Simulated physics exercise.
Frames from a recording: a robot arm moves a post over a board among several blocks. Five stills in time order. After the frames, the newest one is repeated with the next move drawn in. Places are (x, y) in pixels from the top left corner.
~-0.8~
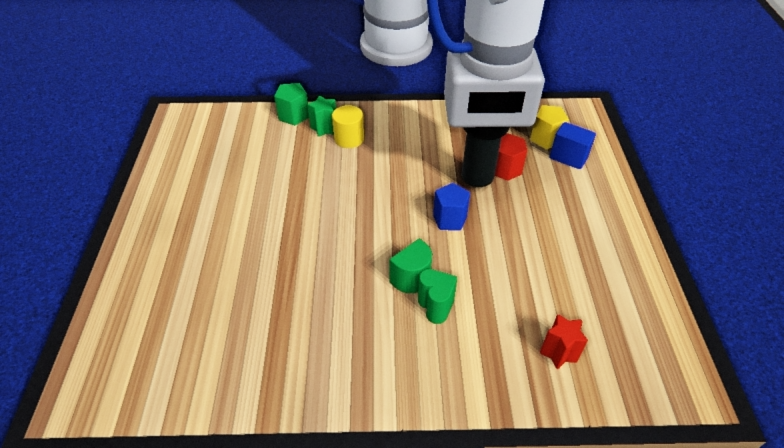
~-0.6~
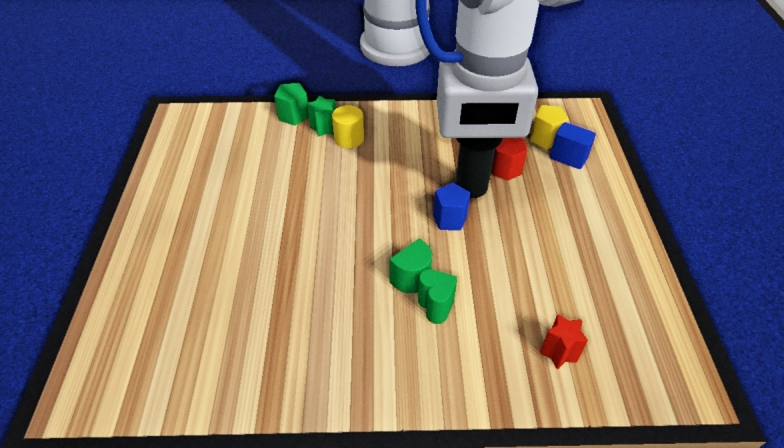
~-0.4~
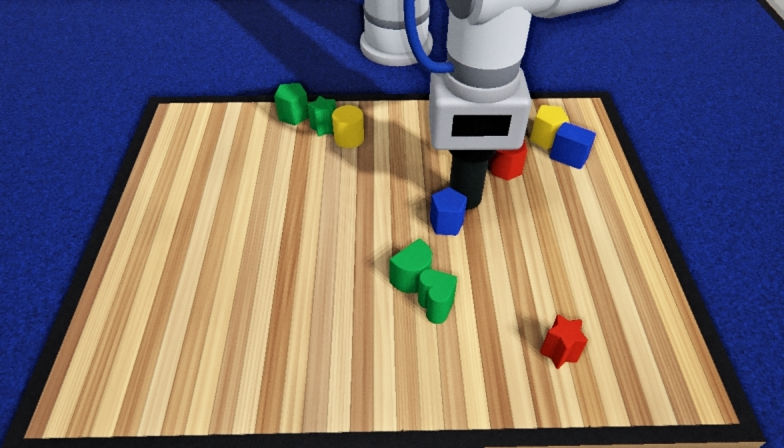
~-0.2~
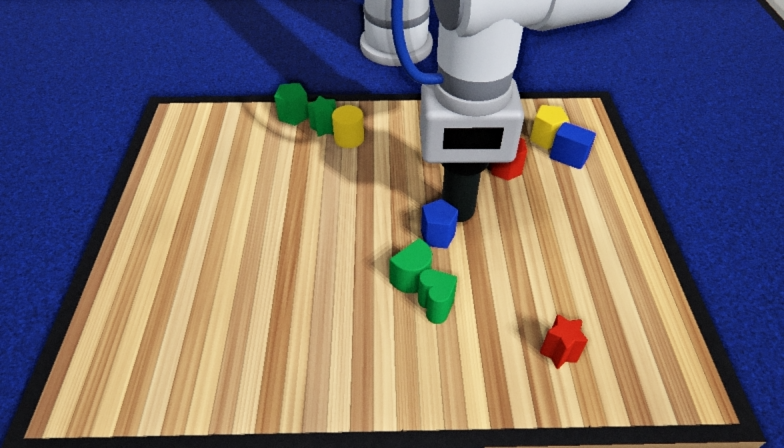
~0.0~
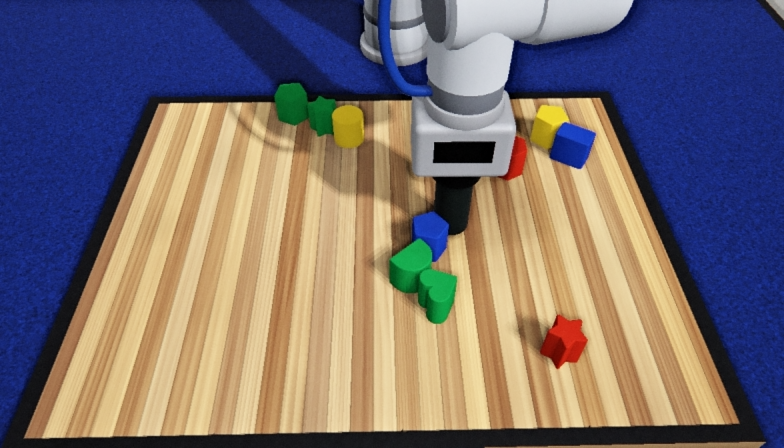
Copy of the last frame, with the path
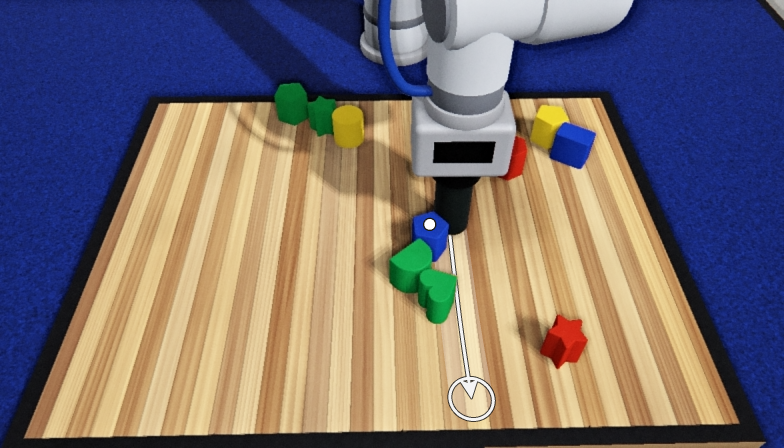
On a wooden board, a robot arm pushes a blue block toward two green blocks.
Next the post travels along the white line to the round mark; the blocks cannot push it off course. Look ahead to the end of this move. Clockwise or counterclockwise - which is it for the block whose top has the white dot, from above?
My prediction: CW.
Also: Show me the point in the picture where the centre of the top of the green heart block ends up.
At (426, 302).
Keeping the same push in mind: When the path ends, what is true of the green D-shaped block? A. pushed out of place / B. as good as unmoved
A: Pushed out of place.
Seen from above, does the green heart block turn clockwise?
Yes, that is what happens.
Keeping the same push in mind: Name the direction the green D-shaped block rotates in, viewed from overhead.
Counter-clockwise, from overhead.
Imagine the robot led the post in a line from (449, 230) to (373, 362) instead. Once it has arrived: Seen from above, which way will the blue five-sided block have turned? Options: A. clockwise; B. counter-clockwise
The answer is A.
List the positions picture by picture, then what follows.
Lower end of the post (478, 176), tops of blocks, green D-shaped block (414, 255), blue five-sided block (453, 195), green heart block (438, 283), red star block (569, 330), in the first frame.
Post (471, 187), blocks as before, in the second frame.
Post (465, 198), blue five-sided block (449, 200), in the third frame.
Post (458, 210), blue five-sided block (440, 212), in the fourth frame.
Post (450, 223), green D-shaped block (414, 255), blue five-sided block (430, 224), green heart block (438, 283), red star block (569, 330), in the fifth frame.
The drawn path runs straight from (449, 230) to (472, 398); the dot is on the blue five-sided block.
The first path, step by step. One third of the way, post (456, 273); green D-shaped block (406, 262), turned 30° anticlockwise; blue five-sided block (419, 233), turned 30° clockwise.
Two thirds of the way, post (463, 328); green D-shaped block (406, 262), turned 30° anticlockwise; blue five-sided block (419, 233), turned 30° clockwise; green heart block (426, 302), turned 65° clockwise.
At the end, post (473, 392); green D-shaped block (406, 262), turned 30° anticlockwise; blue five-sided block (419, 233), turned 30° clockwise; green heart block (426, 302), turned 65° clockwise; red star block not moved.
